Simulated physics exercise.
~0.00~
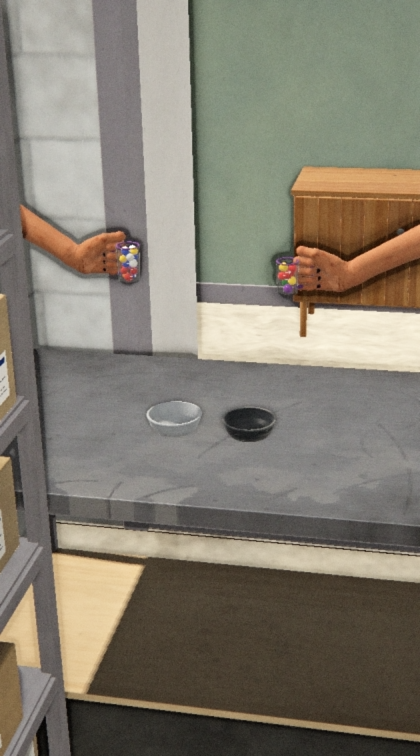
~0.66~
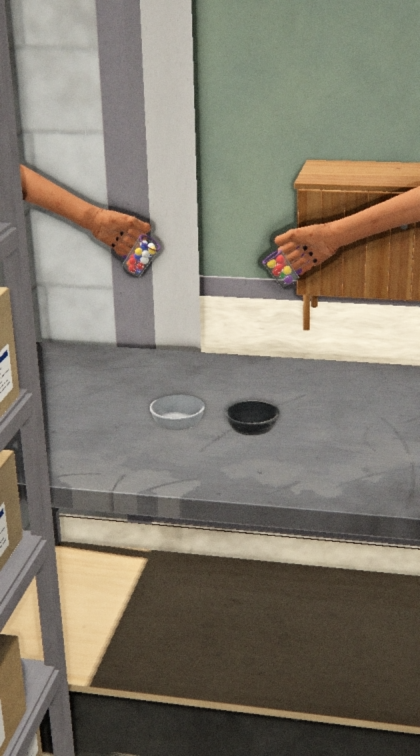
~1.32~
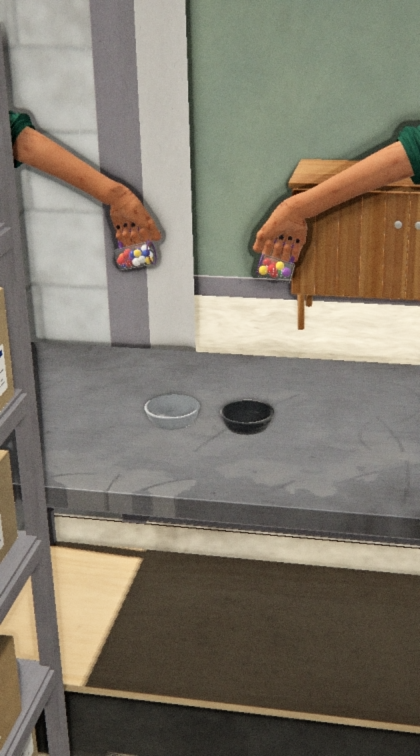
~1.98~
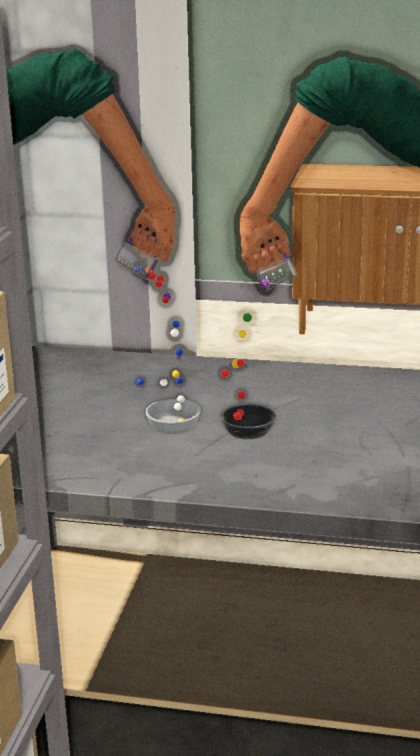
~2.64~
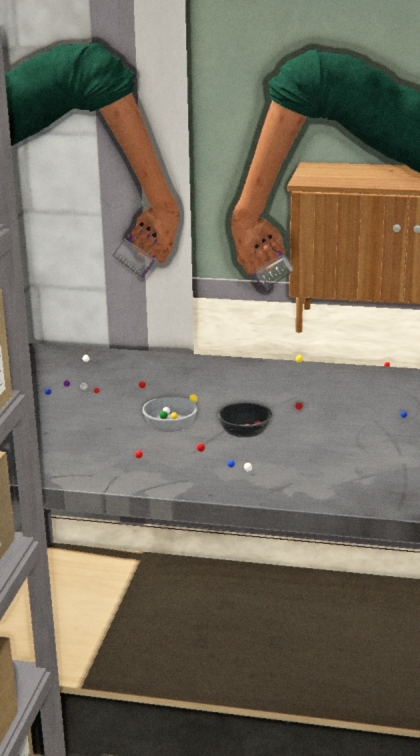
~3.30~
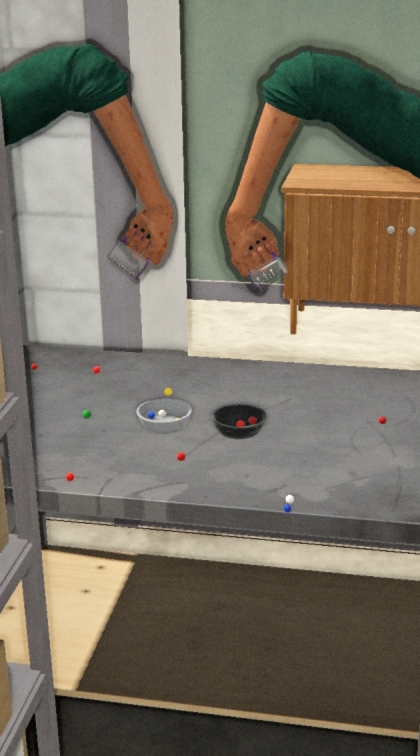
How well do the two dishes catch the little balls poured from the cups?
Neither dish catches them all. Some balls from the left cup and some from the right cup miss or bounce away and end up outside the dishes.
Two hands tilted clear cups of colorful little balls high above a pale dish and a black dish, then turned them upside down. The balls poured out, and while some stayed in each dish, many bounced and scattered across the gray counter.
